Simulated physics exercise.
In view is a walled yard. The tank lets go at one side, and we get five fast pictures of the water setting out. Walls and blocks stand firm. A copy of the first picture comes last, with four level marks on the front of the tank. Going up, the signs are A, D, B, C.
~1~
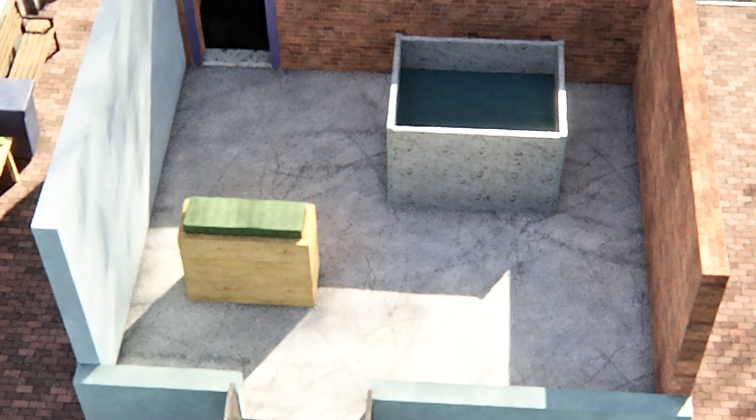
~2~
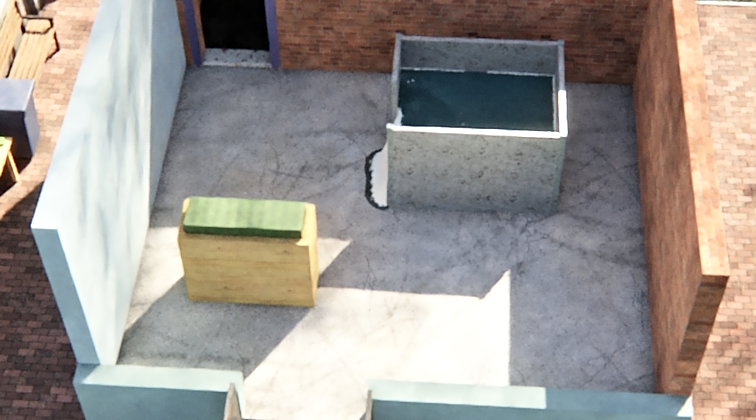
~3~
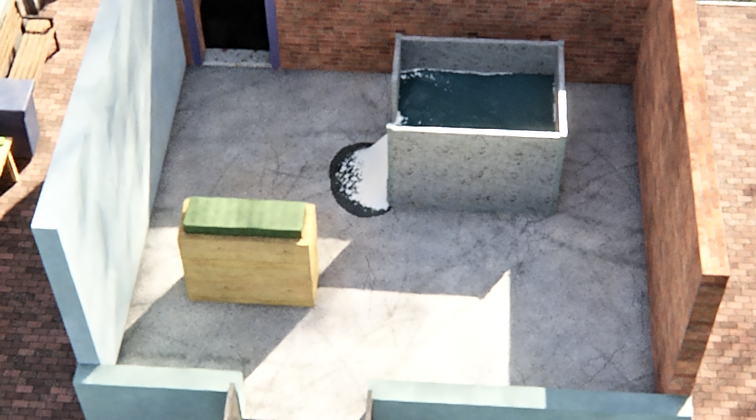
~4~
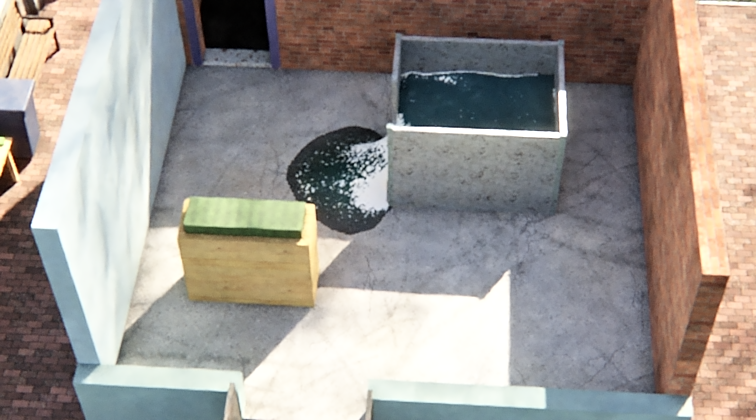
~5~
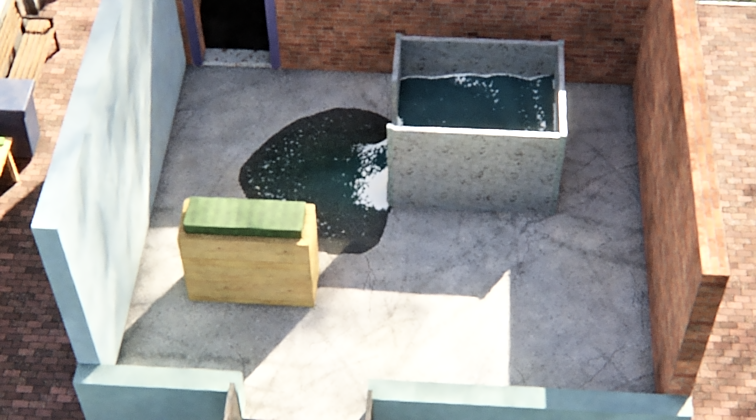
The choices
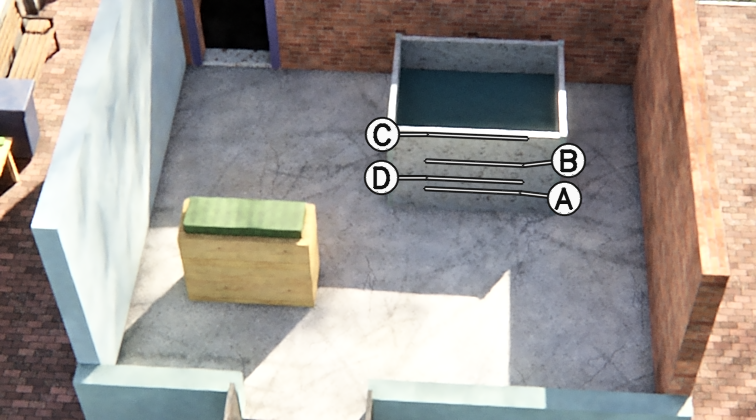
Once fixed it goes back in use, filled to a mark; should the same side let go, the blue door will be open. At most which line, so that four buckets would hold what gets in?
A will do.
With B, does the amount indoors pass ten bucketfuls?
Yes.
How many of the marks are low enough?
One of them.
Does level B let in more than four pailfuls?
Yes, it does.
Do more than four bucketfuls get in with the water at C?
Yes, it does.
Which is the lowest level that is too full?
D.
On the marked copy, A at (473, 190); B at (475, 163); C at (476, 136); D at (473, 180); from the bottom up A, D, B, C.
With A, a bucket or two gets in.
With B, dozens of bucketfuls pour in.
With C, dozens of bucketfuls pour in.
With D, about 10 bucketfuls get in.
